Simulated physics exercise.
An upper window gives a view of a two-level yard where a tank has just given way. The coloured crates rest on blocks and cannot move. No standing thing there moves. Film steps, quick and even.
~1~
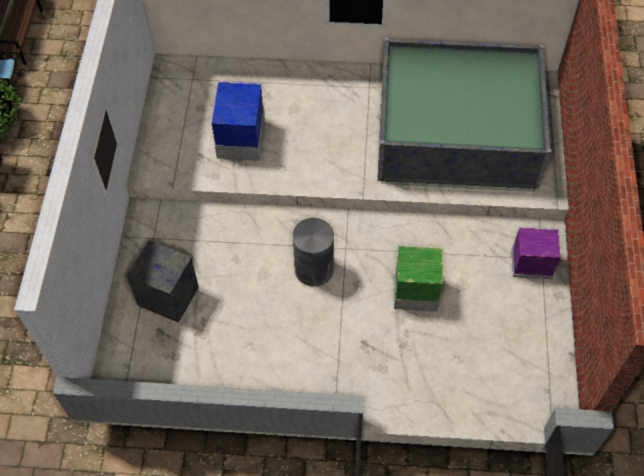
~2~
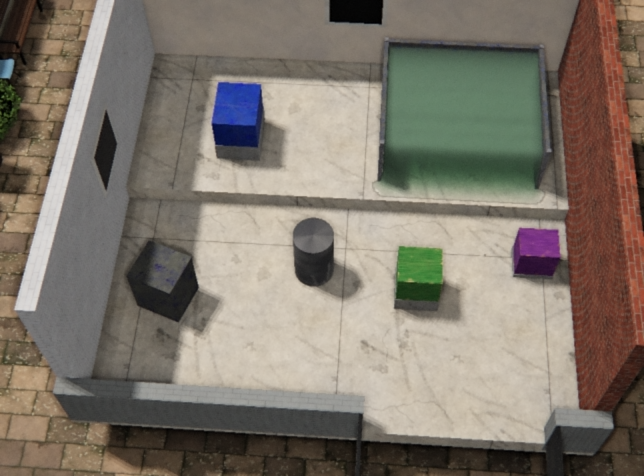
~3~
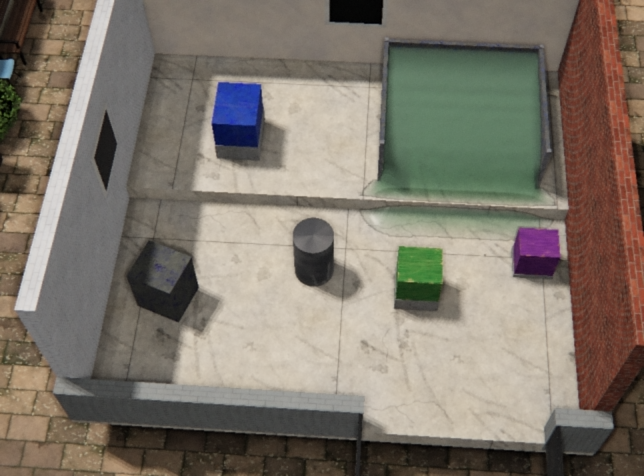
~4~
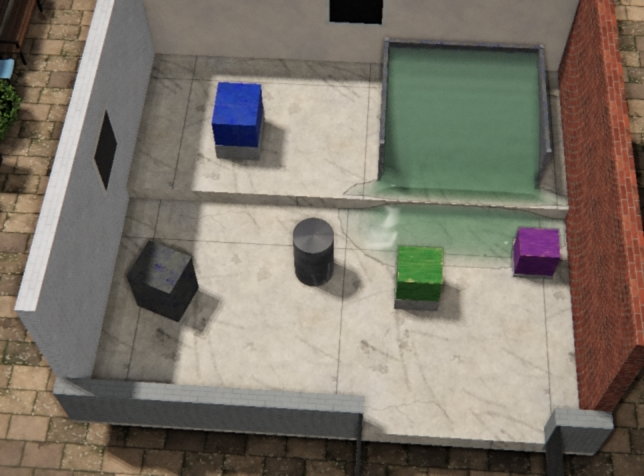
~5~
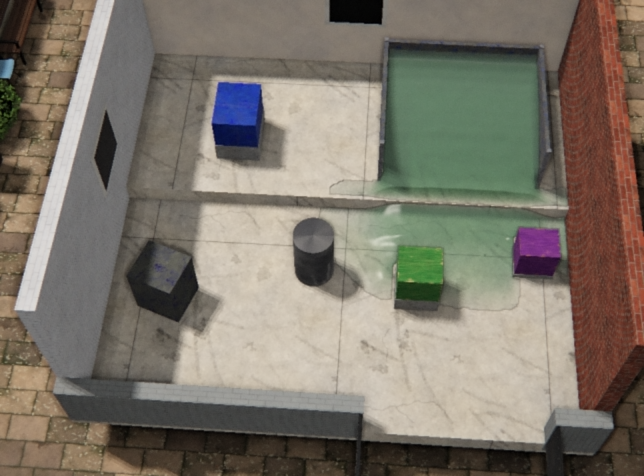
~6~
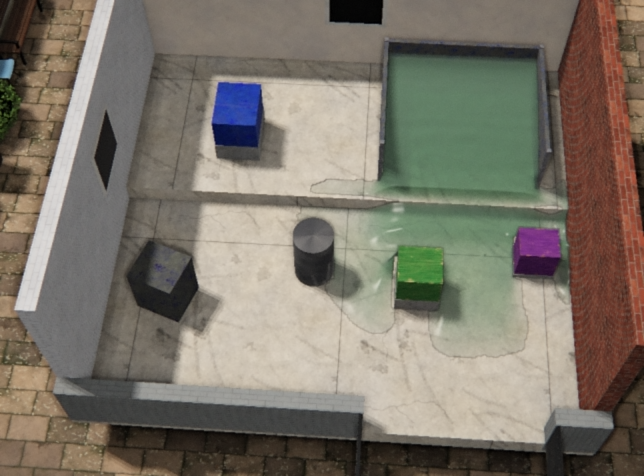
Green water pours from the open tank, drops over the step and spreads around the green block.
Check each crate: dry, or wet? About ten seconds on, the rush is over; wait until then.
Outcome: The green crate gets touched by the water; the blue crate never gets touched by the water; the purple crate gets touched by the water.
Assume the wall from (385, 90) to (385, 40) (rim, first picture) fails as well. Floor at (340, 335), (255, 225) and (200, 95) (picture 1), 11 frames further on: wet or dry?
In order: Spared, swamped, swamped.
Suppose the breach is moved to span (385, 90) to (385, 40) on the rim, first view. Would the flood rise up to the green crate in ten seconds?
Green crate: Not reached.
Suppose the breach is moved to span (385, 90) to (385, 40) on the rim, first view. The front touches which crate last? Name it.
I'd go with the purple-painted one.
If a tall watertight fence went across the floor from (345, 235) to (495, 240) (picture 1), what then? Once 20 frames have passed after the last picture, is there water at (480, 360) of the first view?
At that place: Flooded.
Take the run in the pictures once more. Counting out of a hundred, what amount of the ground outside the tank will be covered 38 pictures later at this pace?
Roughly 70 %.
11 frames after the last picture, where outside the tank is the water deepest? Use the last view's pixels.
At about (576, 404).
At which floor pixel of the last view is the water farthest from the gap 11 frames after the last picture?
Estimated pixel: (88, 398).
A moment on, water covers 40 % of the floor; the green crate water round its plinth, the blue crate not reached, the purple crate water round its plinth.
Next, water covers 55 % of the floor; the green crate water round its plinth, the blue crate not reached, the purple crate water round its plinth.
Then, water covers 65 % of the floor; the green crate water round its plinth, the blue crate not reached, the purple crate water round its plinth.
Later, water covers 70 % of the floor; the green crate water round its plinth, the blue crate not reached, the purple crate water round its plinth.
In the end, water covers 65 % of the floor; the green crate was topped, the blue crate stayed above the water, the purple crate was topped.
